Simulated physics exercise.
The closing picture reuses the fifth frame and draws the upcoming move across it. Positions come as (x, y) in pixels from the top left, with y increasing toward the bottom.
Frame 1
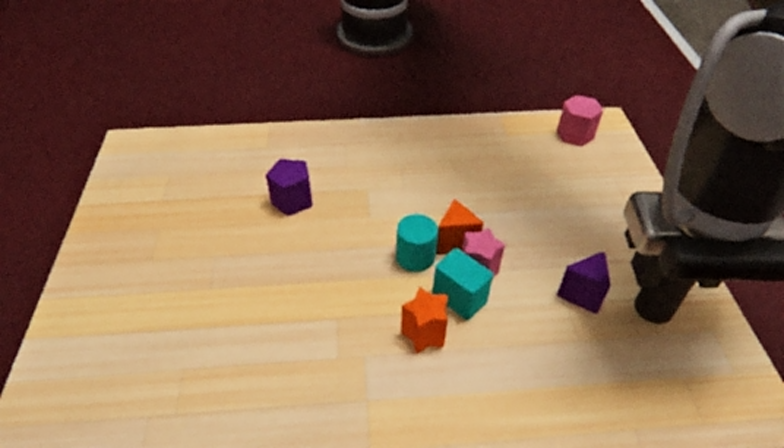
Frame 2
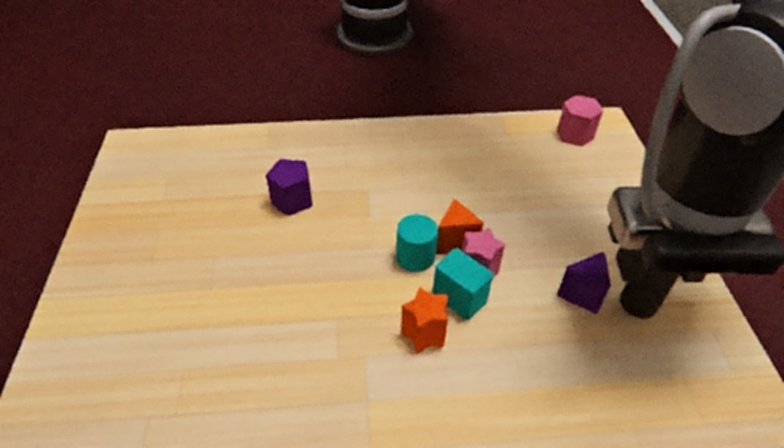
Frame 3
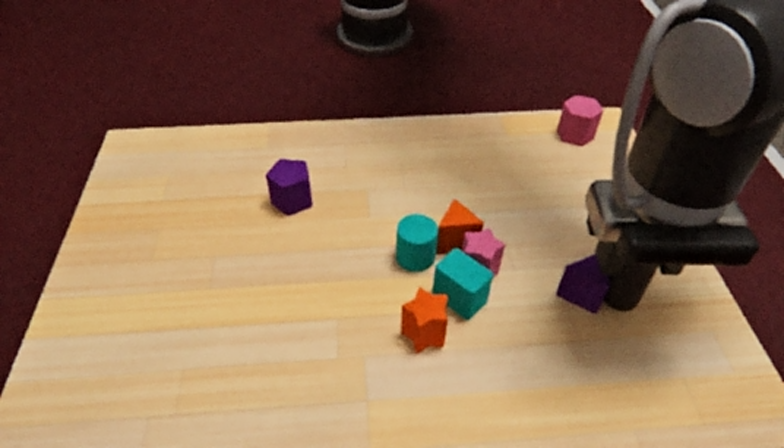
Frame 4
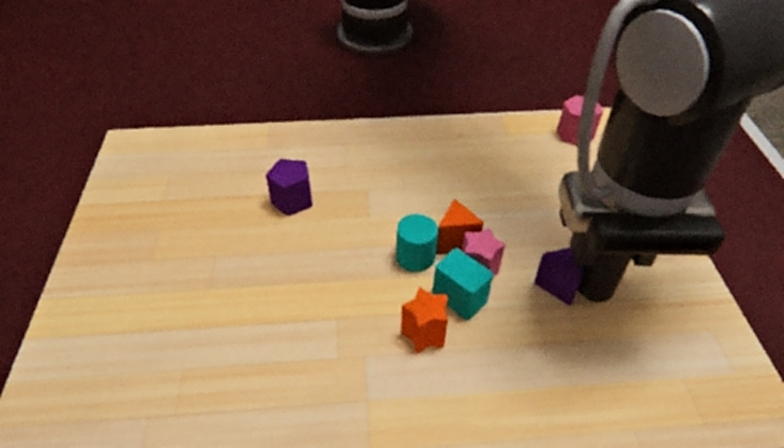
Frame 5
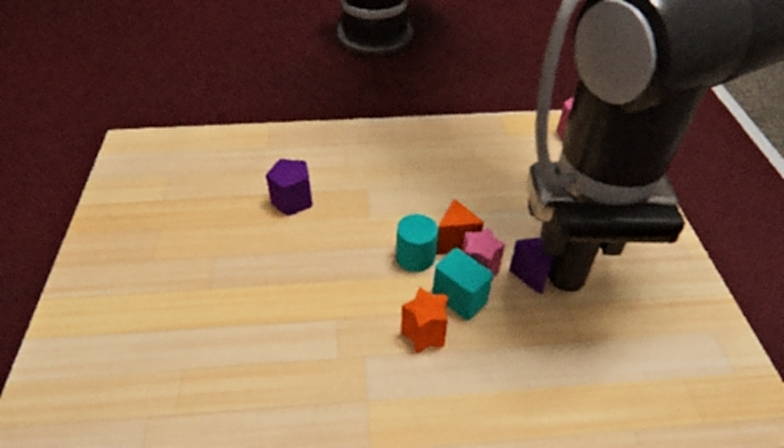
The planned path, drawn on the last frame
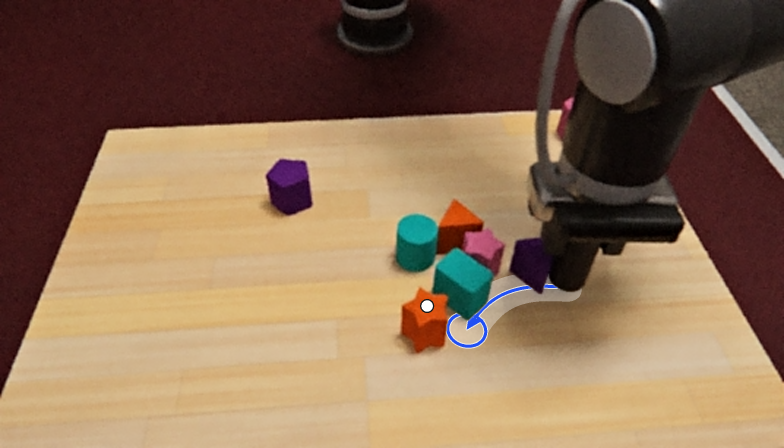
A dark robot arm reaches in from the right over a pale wooden tabletop, seen from above at an angle against a dark red floor. Orange, teal and pink blocks cluster near the centre, with a purple block at upper left, a pink one at upper right and a purple triangular one beside the arm. The arm slides left, pushing the triangular block towards the cluster, while the camera stays still.
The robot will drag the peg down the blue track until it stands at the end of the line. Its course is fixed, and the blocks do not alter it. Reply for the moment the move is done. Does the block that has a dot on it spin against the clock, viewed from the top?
Final answer: Yes.
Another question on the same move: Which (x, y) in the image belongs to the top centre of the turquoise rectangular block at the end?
The top centre is at (439, 277).
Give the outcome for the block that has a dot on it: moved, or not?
At the moment the path ends, the block that has a dot on it no longer stands where it did.
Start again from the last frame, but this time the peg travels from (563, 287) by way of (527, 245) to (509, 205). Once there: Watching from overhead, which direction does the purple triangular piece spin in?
My prediction: CCW.
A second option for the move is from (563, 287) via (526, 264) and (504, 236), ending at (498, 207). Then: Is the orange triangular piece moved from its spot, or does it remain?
Put simply, it goes somewhere else.
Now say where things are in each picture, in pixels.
In the first frame, peg's lower end at (653, 309); orange star-shaped block at (427, 306); turquoise rectangular block at (464, 269); pink star-shaped block at (483, 242); purple triangular piece at (594, 267).
In the second frame, peg at (639, 303); blocks still.
In the third frame, peg at (619, 297); blocks still.
In the fourth frame, peg at (595, 288); purple triangular piece at (569, 258).
In the fifth frame, peg at (567, 278); orange star-shaped block at (427, 306); turquoise rectangular block at (464, 269); pink star-shaped block at (483, 242); purple triangular piece at (541, 247).
Drawn move, from (563, 287) by way of (524, 288) and (490, 303) to (467, 330); the dot is on the orange star-shaped block.
The first path, step by step. One third of the way, peg at (526, 279); pink star-shaped block at (474, 239), turned 15° anticlockwise; purple triangular piece at (510, 238), turned 40° clockwise.
Two thirds of the way, peg at (491, 294); turquoise rectangular block at (449, 271), turned 15° clockwise; pink star-shaped block at (473, 239), turned 15° anticlockwise; purple triangular piece at (508, 237), turned 45° clockwise.
At the end, peg at (468, 321); orange star-shaped block at (408, 312), turned 35° anticlockwise; turquoise rectangular block at (439, 277), turned 65° clockwise; pink star-shaped block at (473, 239), turned 15° anticlockwise; purple triangular piece at (508, 237), turned 45° clockwise.
